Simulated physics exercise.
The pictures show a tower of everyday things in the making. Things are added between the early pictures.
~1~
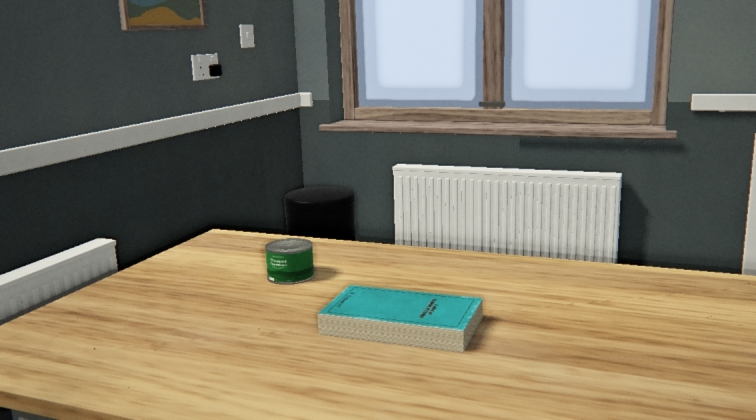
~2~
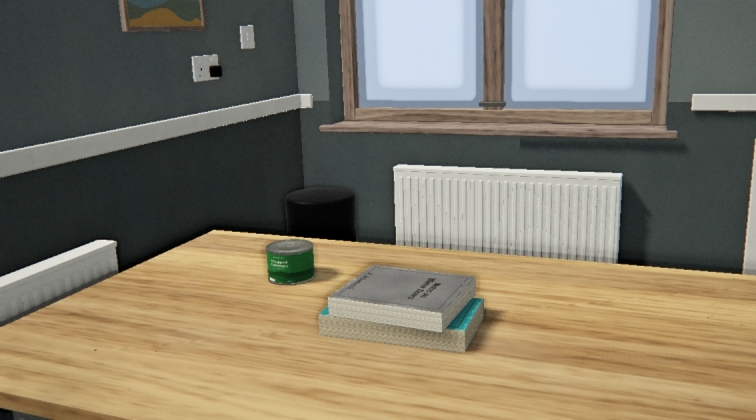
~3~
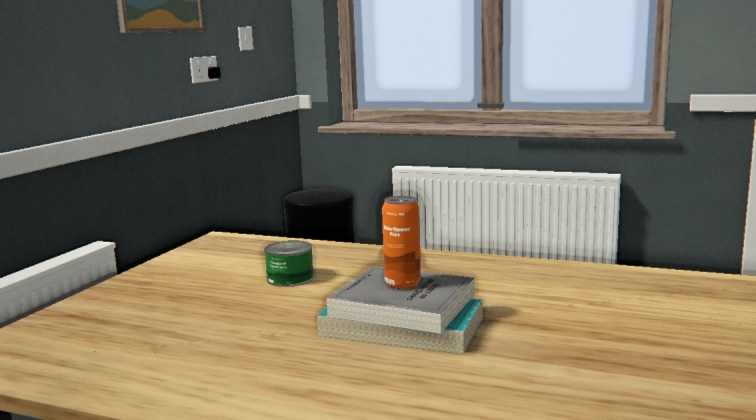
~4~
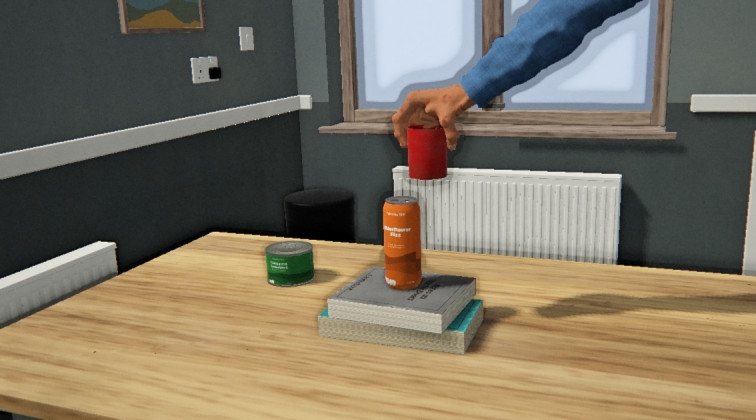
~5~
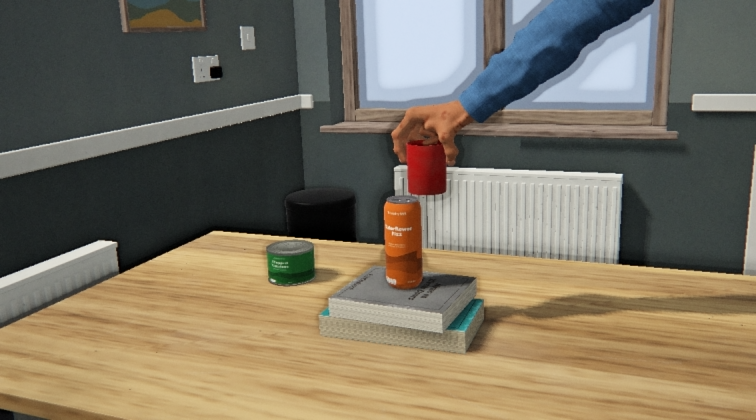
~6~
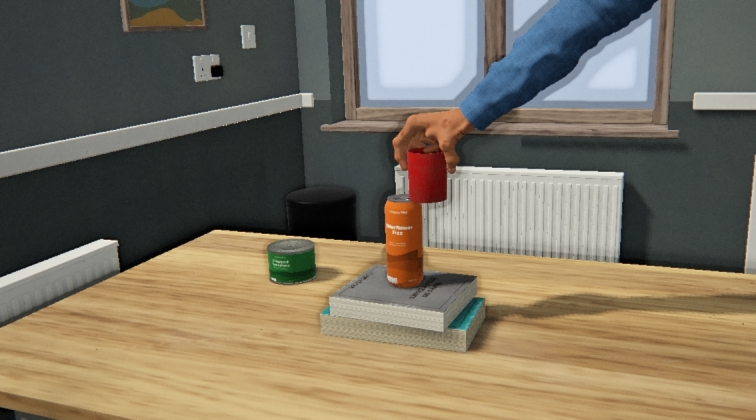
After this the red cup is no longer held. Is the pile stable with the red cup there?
Outcome: The pile loses its balance.
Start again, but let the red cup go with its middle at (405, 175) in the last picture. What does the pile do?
Then it keeps its balance.
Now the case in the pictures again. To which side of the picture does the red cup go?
It goes to the right.
Then, 0.30 s past the last view, red cup now fallen.
Then, 0.50 s past the last view, things are still on the move.
Then, 0.60 s past the last view, as before.
Finally, fallen, red cup; the other 4 still in place. Final places as the last picture's camera would see them, red cup near (554, 316). The pile comes apart.
